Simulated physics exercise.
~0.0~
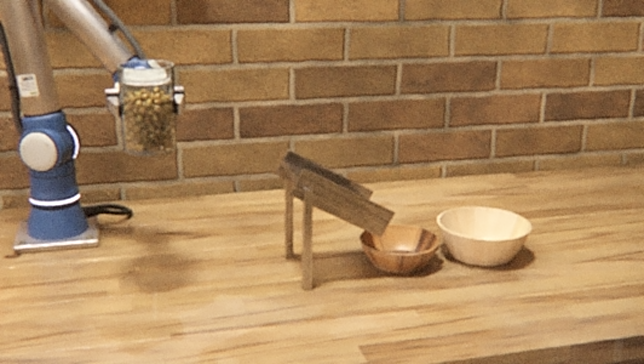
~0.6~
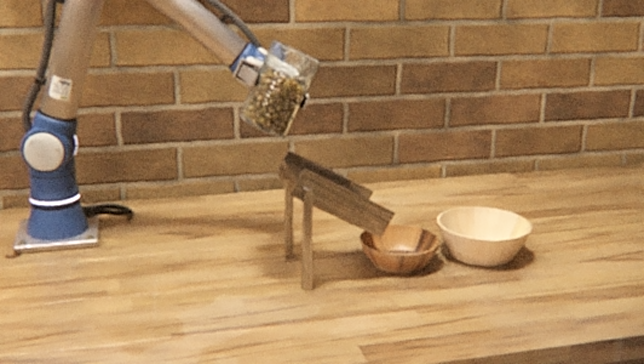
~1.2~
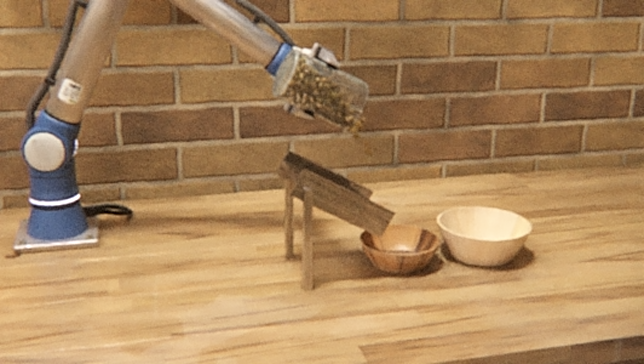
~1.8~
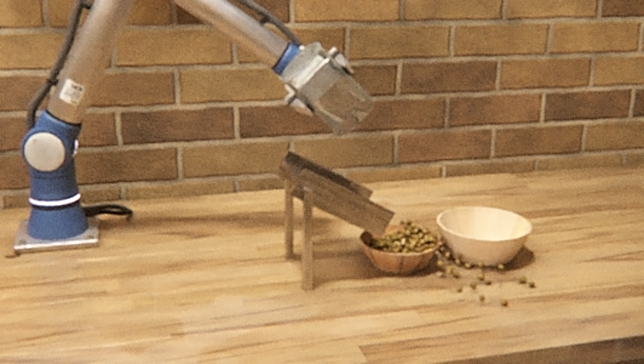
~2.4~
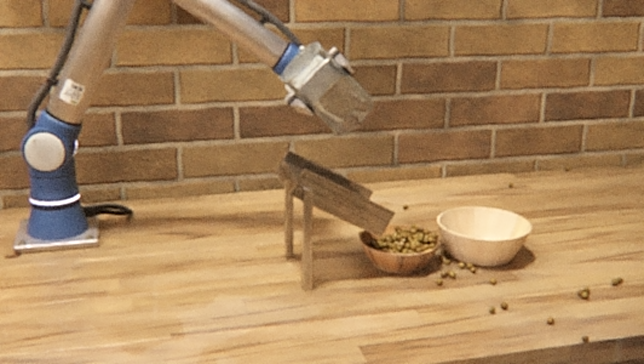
In the video, a robot arm moves a clear cup of greenish beads right and tips it over a sloping chute beside two bowls. Most beads end up heaped in the nearer brown bowl, while some scatter and roll across the wooden table.
